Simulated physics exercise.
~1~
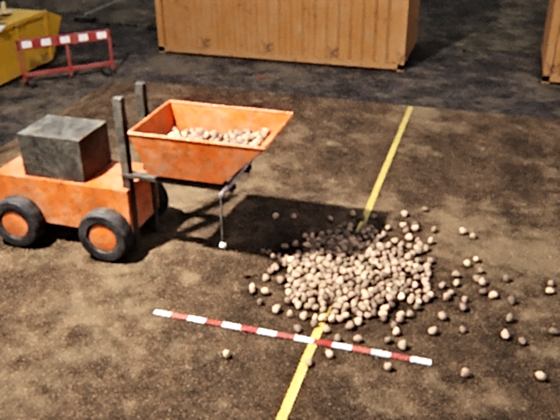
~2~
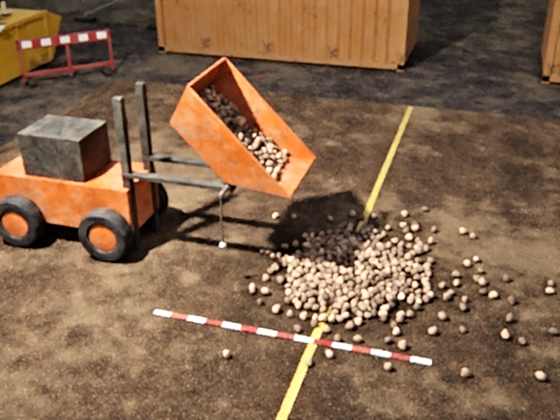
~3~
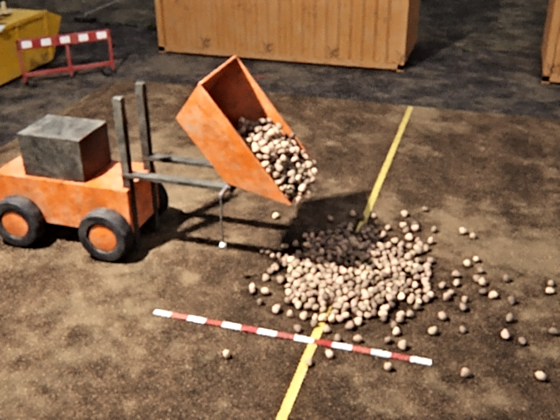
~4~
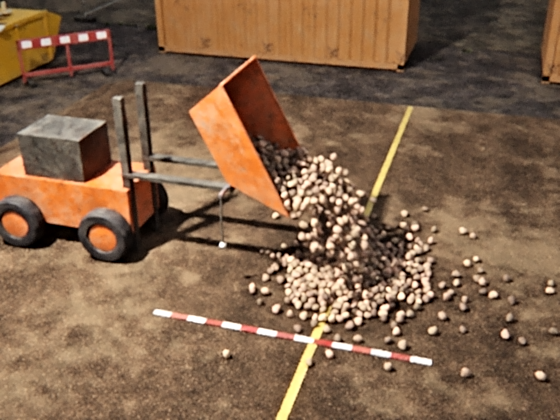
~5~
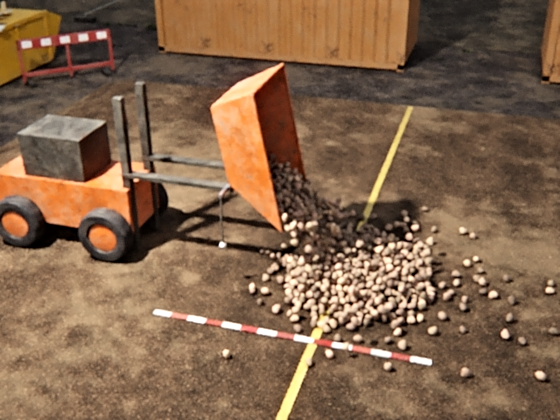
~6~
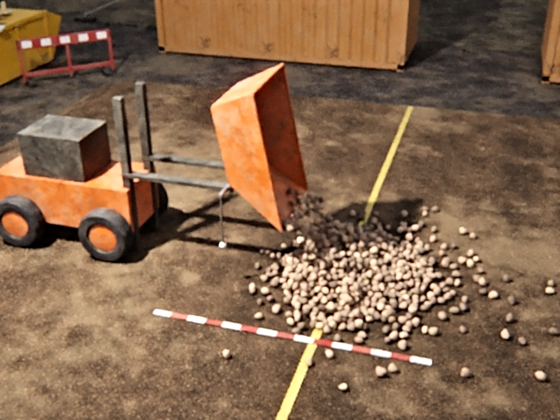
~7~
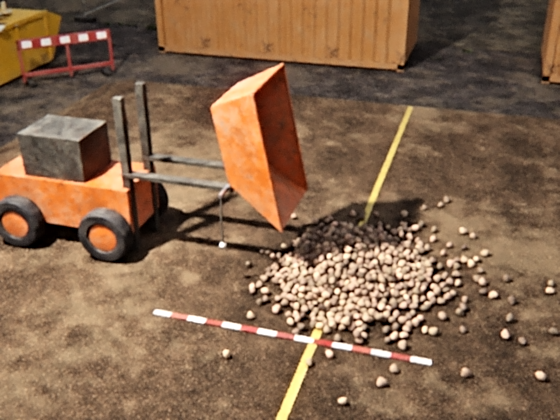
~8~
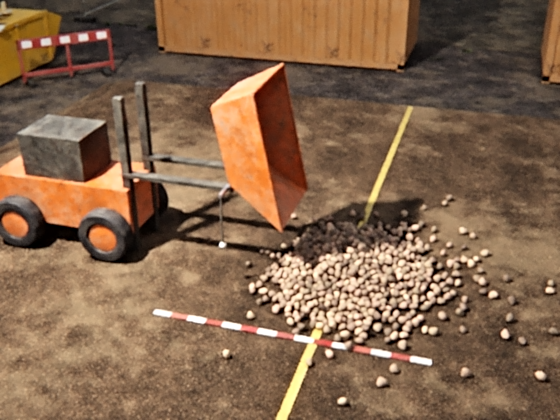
The footage shows an orange vehicle's skip tipping rightward above a pile of pale stones on brown ground, pausing briefly, then tilting more steeply and pouring its load onto the pile, which ends larger and spread across both sides of a yellow line beneath the emptied, steeply tilted skip.
